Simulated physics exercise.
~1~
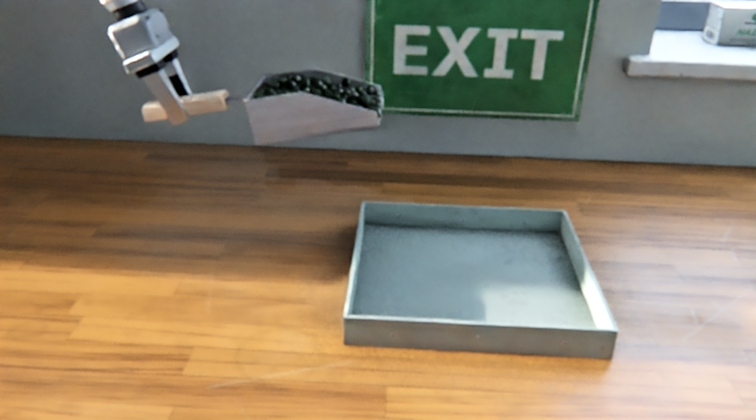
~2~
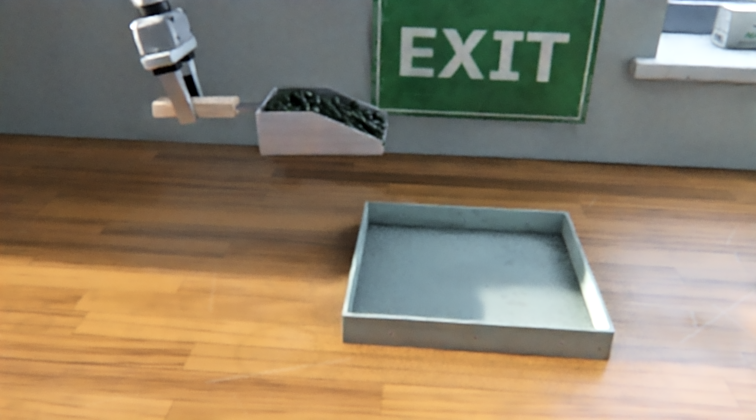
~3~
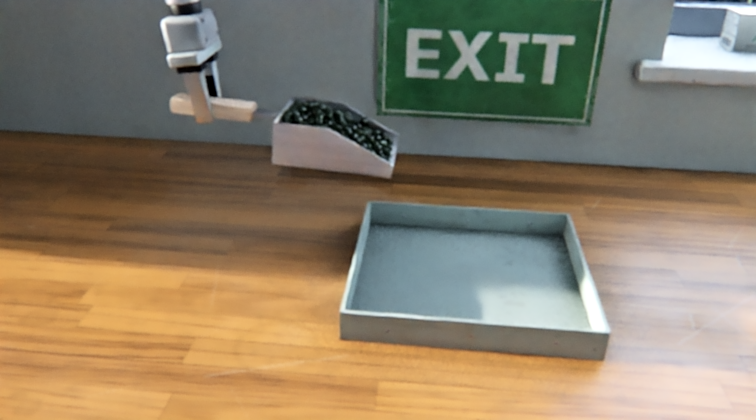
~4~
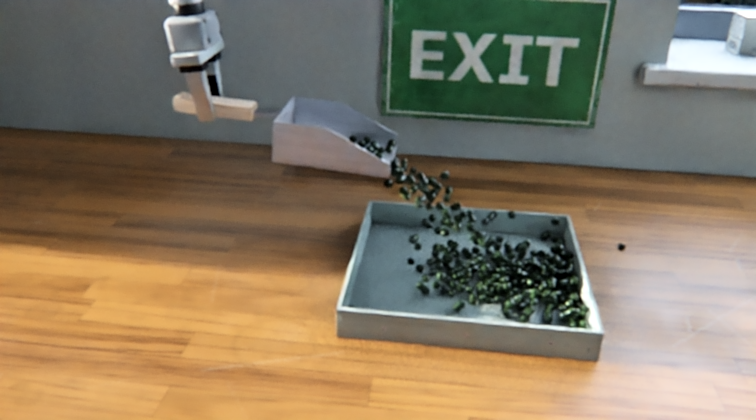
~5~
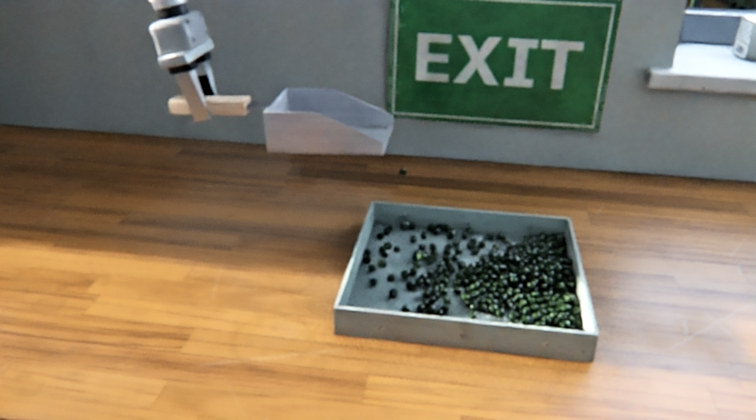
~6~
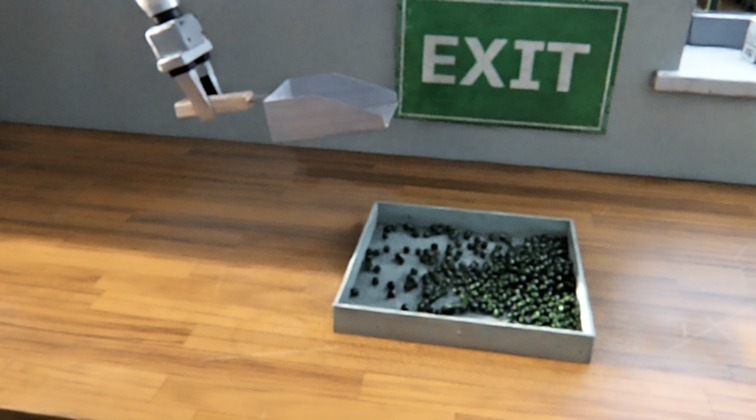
Robot arm lowering and tipping a scoop of dark green beads into a gray tray, then lifting the emptied scoop above it.
